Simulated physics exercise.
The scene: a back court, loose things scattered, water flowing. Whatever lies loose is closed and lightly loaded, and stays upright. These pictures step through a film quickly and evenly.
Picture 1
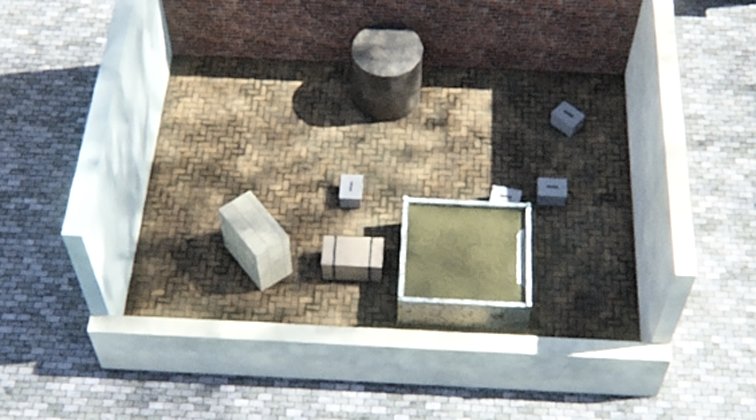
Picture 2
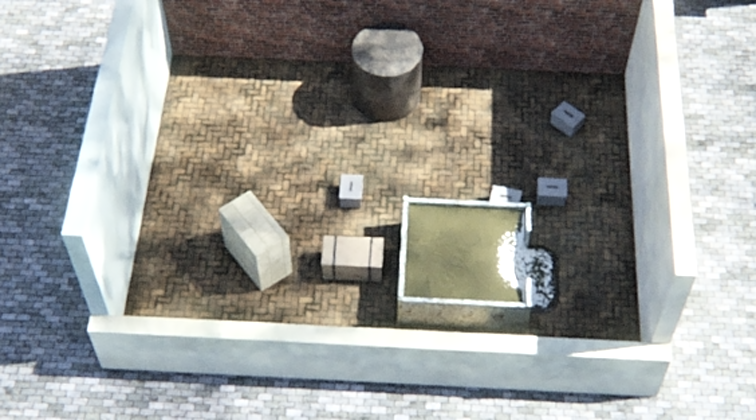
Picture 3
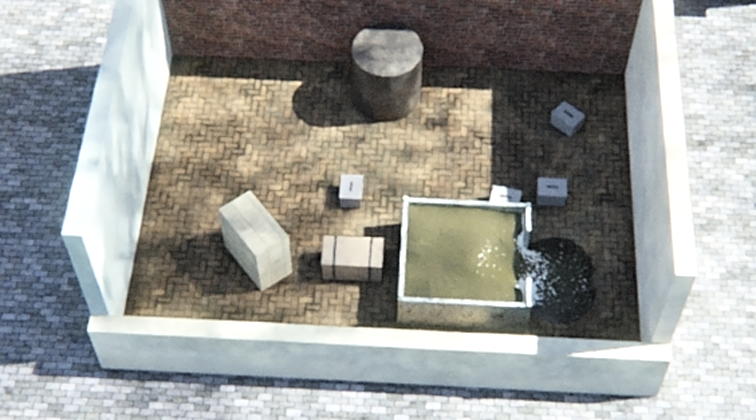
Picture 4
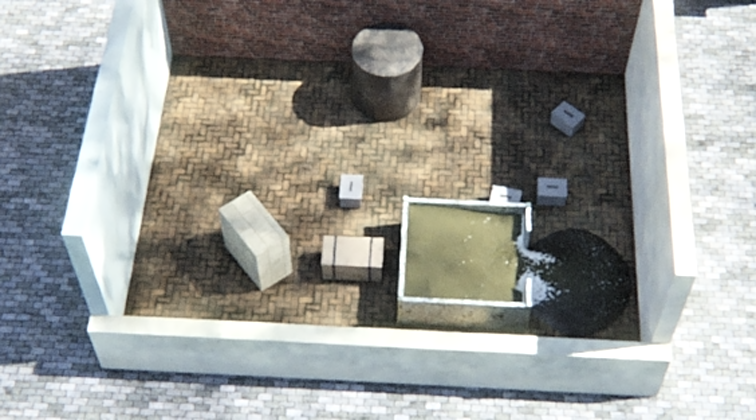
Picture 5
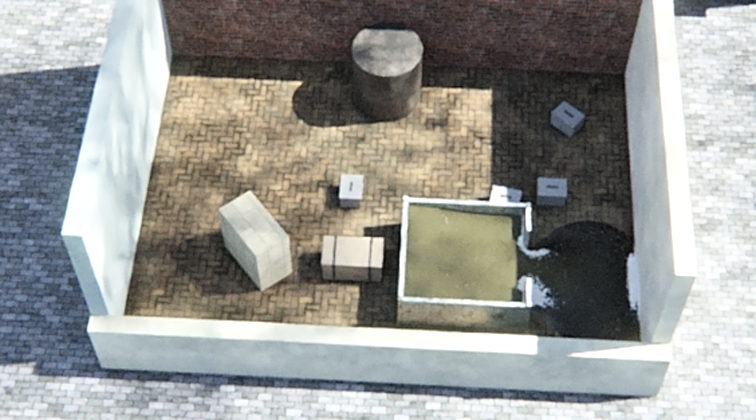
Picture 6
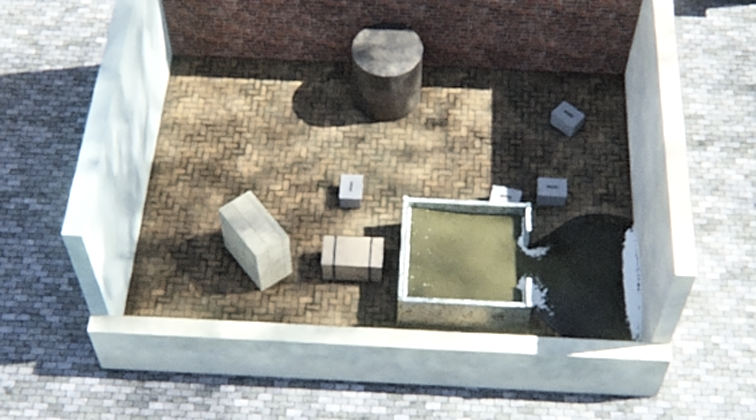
Water bursts from the right side of a white-rimmed tank of murky olive liquid in a walled, brick-paved court, seen from high above by a still camera. A grey cylinder stands near the back brick wall, with a pale block and tan strapped box left of the tank and small grey boxes scattered about. The foaming water spreads rightward in a dark pool, reaching the right wall, while the objects stay put.
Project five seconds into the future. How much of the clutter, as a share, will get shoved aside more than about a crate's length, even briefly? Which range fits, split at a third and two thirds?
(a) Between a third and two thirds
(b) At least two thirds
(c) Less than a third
Answer: C.
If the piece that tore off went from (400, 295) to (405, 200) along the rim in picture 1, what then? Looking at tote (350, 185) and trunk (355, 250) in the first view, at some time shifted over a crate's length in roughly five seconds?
In order: Reached that distance and reached that distance.
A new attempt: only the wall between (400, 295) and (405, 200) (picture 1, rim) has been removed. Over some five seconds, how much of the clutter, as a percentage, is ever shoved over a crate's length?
Near 40 in a hundred.
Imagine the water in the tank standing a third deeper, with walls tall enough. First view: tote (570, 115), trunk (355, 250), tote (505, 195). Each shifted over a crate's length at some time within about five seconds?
Result by item: Covered it; didn't cover it; didn't cover it.
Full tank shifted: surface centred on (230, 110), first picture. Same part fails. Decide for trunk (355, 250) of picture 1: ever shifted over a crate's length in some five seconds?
That one, I'd say: Came up short.
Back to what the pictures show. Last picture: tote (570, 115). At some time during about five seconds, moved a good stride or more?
Result: The full distance.
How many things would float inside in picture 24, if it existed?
It works out to 1.
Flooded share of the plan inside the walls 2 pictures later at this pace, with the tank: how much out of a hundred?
Near 15 in a hundred.
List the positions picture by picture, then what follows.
A tote at (506, 197) rests on the ground; a tote at (568, 114), on the bottom; 0 of 5 have shifted, in the first frame.
A tote at (506, 197), on the bottom; a tote at (568, 114) rests on the ground; 0 of 5 have shifted, in the second frame.
A tote at (506, 197) rests on the ground; a tote at (568, 114), on the bottom; 0 of 5 have shifted, in the third frame.
A tote at (506, 197) rests on the ground; a tote at (568, 114) rests on the ground; 0 of 5 have shifted, in the fourth frame.
A tote at (506, 197) rests on the ground; a tote at (568, 114) rests on the ground; 0 of 5 have shifted, in the fifth frame.
A tote at (506, 197), on the bottom; a tote at (568, 114) rests on the ground; 0 of 5 have shifted, in the sixth frame.
A moment on, 0 of 5 are well off their spots; 0 afloat.
Next, 0 of 5 are well off their spots; 0 afloat.
Later, 1 of 5 are well off their spots; 1 afloat.
In the end, 1 of 5 are well off their spots, and 1 have been at some point; 1 afloat.
